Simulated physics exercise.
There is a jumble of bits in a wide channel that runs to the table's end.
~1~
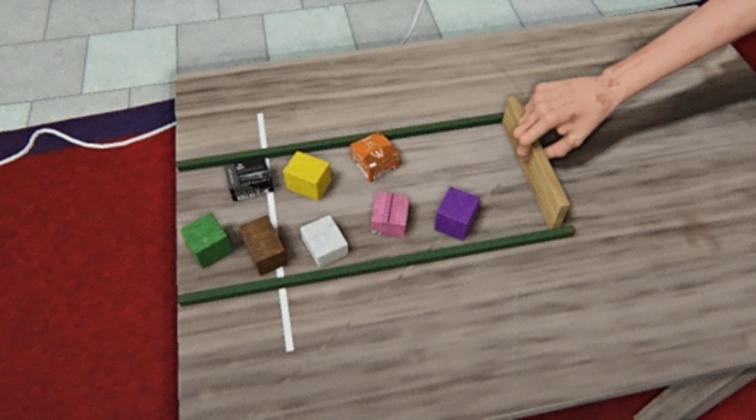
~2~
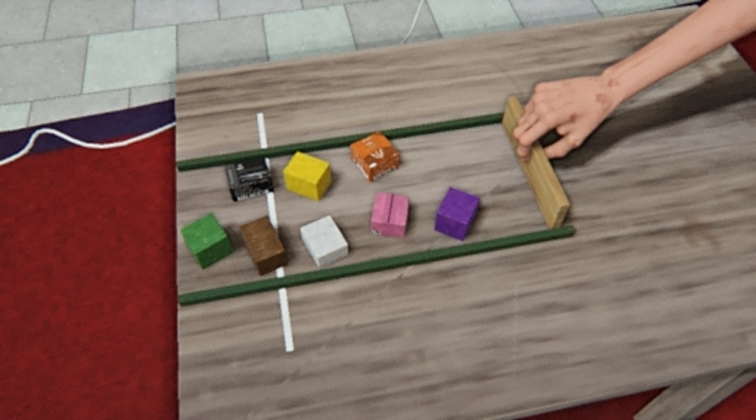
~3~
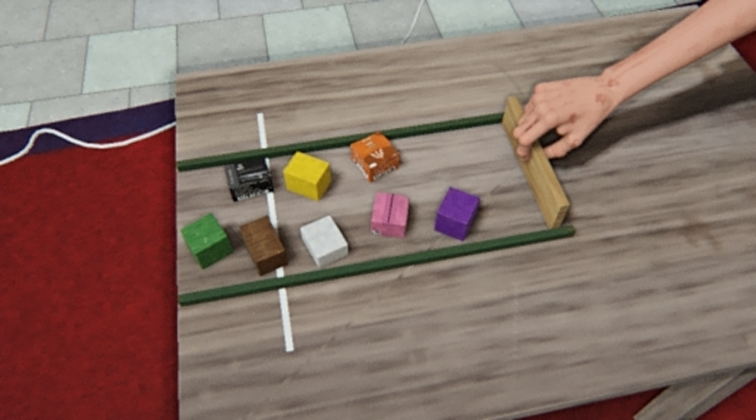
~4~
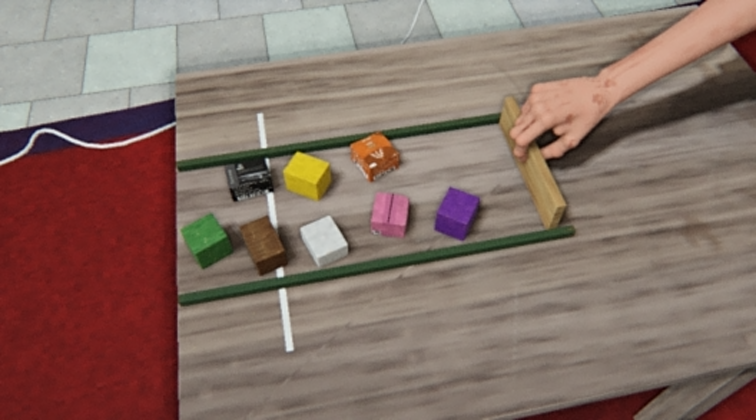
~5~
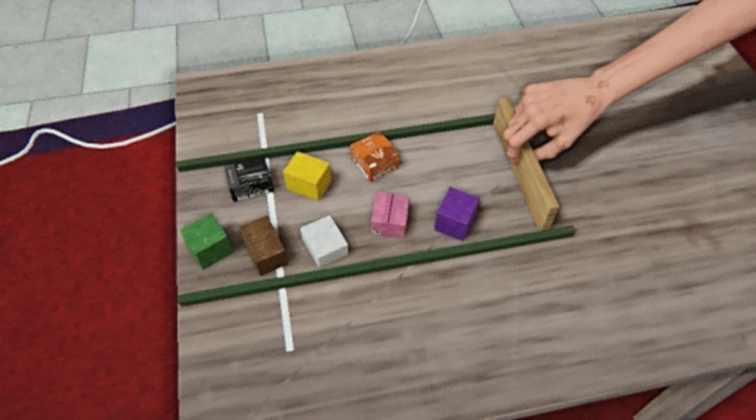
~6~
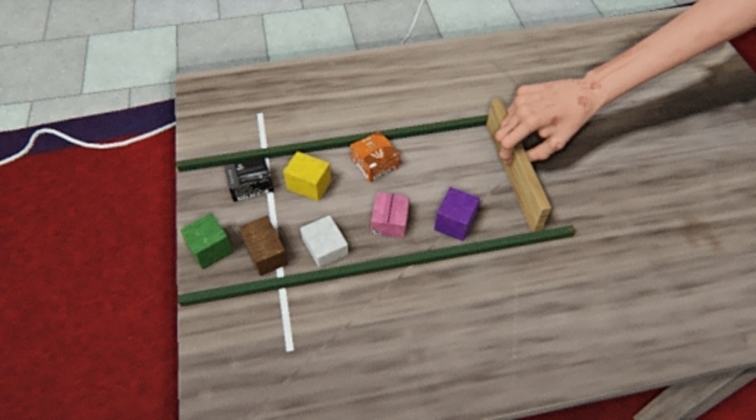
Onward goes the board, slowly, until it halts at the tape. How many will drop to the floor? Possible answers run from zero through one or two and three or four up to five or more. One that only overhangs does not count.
Well, a single one or a pair drops off the table this time.
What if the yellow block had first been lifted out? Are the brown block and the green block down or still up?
The brown block stays up top while the green block ends up below.
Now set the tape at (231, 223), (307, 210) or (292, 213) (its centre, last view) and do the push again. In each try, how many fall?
Try 1: 3; try 2: 0; try 3: 0.
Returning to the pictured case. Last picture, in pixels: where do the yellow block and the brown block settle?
The first one ends at (251, 195), the second at (190, 257).
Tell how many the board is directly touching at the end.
4 touch it.
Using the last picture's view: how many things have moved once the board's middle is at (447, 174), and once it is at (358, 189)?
The counts are 1 and 5.
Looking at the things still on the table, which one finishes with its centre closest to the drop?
That would be the brown block.
A little later, none off yet; green block at rest near (207, 241); black box at rest near (249, 179); brown block at rest near (264, 246).
When it is over, the number that fall off is one or two; down, green block.
